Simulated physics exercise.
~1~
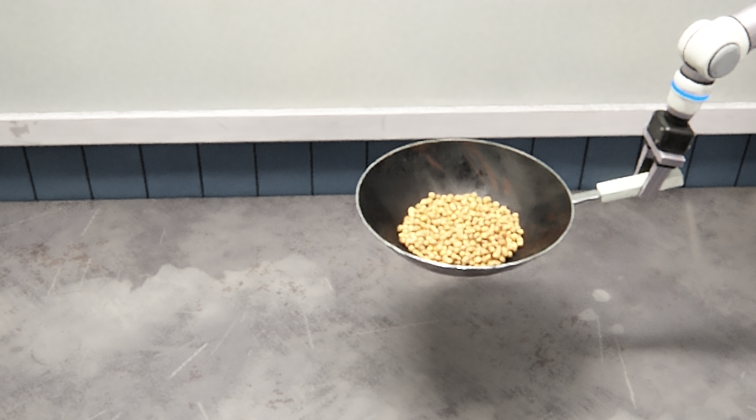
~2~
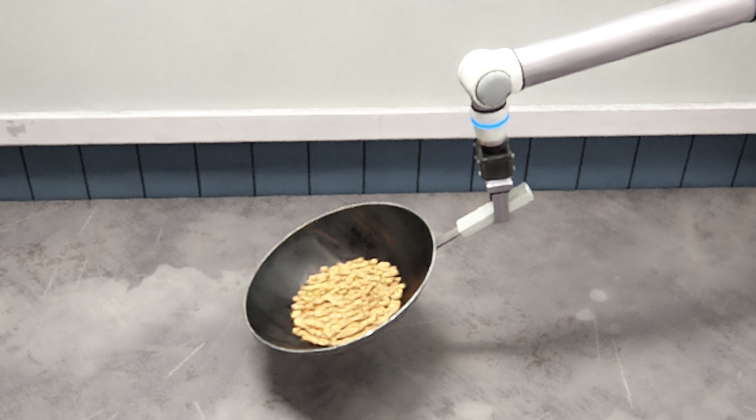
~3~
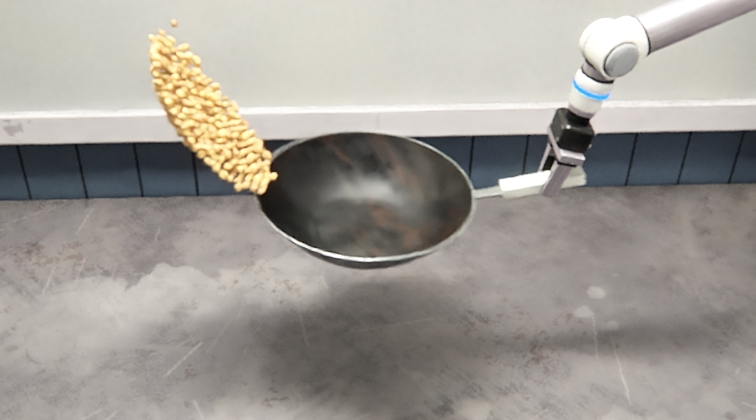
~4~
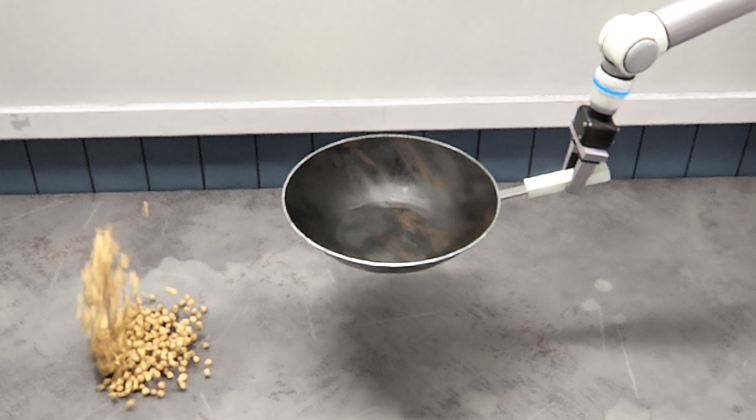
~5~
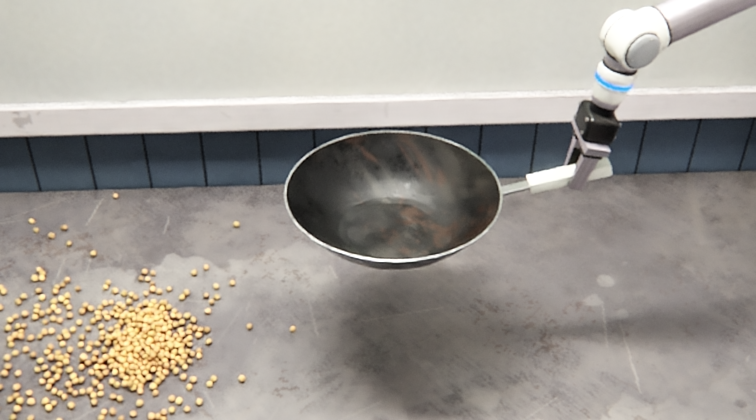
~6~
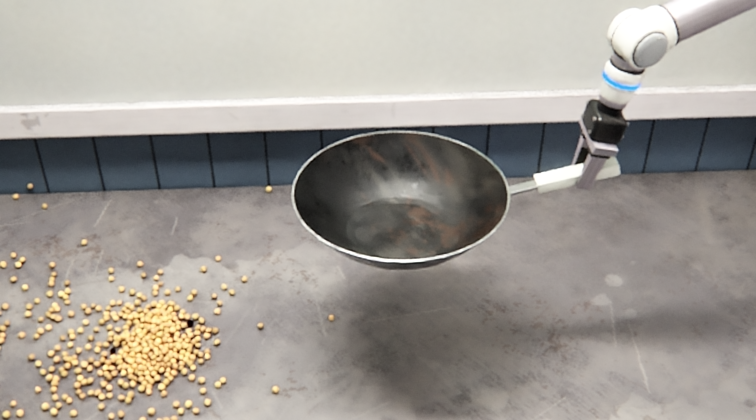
On a mottled grey tabletop seen from slightly above, with a pale wall and a strip of dark blue panelling behind, a white and grey robot arm at the right grips a dark wok by its pale handle. A heap of small tan chickpeas sits inside it. The arm swings the wok left and down, tilting it, then lifts it back up as the chickpeas fly out over the left rim in a long stream. They drop to the tabletop at the lower left and scatter around a loose pile, while the empty wok stays held level above the table.
